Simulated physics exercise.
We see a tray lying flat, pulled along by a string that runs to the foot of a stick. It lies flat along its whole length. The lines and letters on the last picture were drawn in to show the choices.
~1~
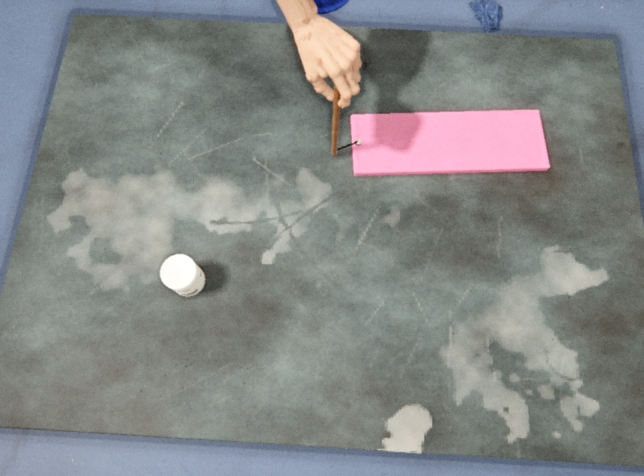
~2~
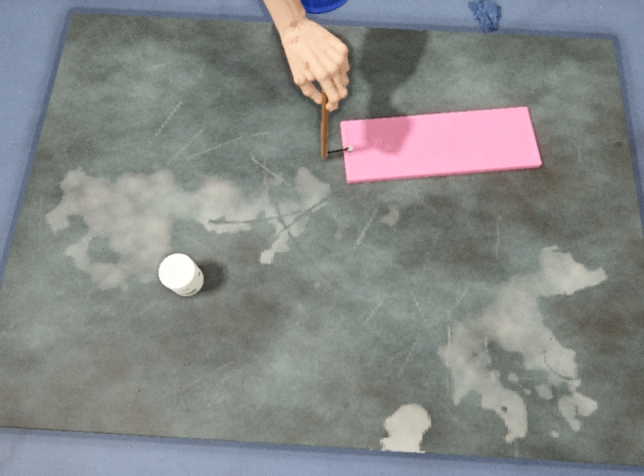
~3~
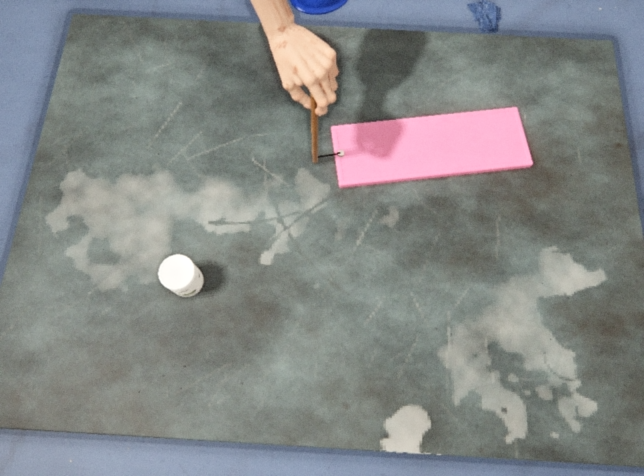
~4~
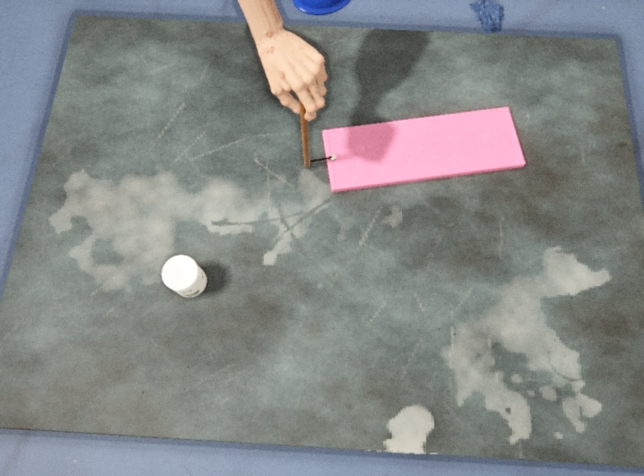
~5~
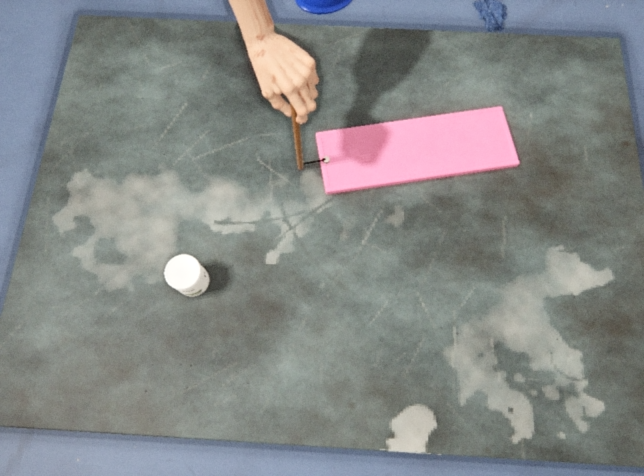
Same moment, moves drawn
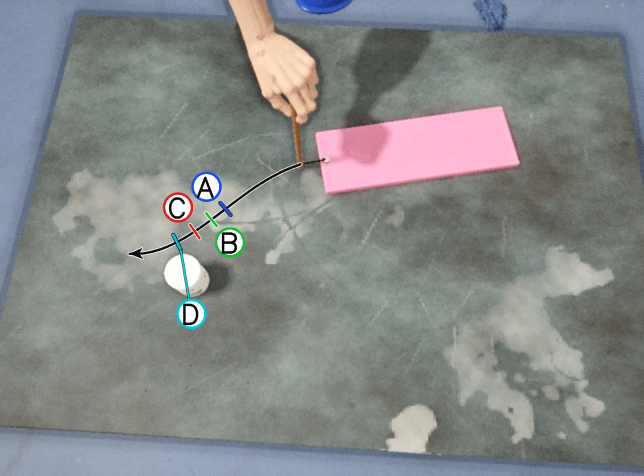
A pink tray sliding slowly left across a mottled dark surface as a hand draws it with a stick, white jar standing nearby.
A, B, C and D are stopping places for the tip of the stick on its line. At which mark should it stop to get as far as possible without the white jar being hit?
D.
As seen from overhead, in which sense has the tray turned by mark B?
Anticlockwise.
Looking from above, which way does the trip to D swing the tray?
For that mark, anticlockwise.
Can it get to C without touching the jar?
For that mark, yes.
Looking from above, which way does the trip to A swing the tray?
Anticlockwise.
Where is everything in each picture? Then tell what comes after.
In the first picture, pink tray (449, 140); white jar (184, 277).
In the second picture, pink tray (440, 142); white jar (183, 276).
In the third picture, pink tray (431, 145); white jar (182, 277).
In the fourth picture, pink tray (423, 147); white jar (186, 277).
In the fifth picture, pink tray (417, 147); white jar (188, 277).
On the marked copy, A at (226, 209); B at (211, 220); C at (195, 231); D at (177, 242); the route from (300, 164) via (220, 214) to (129, 254).
Following D. Soon after the start, foot of the stick (256, 188), middle of the tray (371, 159).
Later, foot of the stick (216, 217), middle of the tray (330, 175).
In the end, foot of the stick (178, 243), middle of the tray (292, 193); nothing has been touched.
As for the rest, A is safe but short; B is safe but short; C is safe but short.
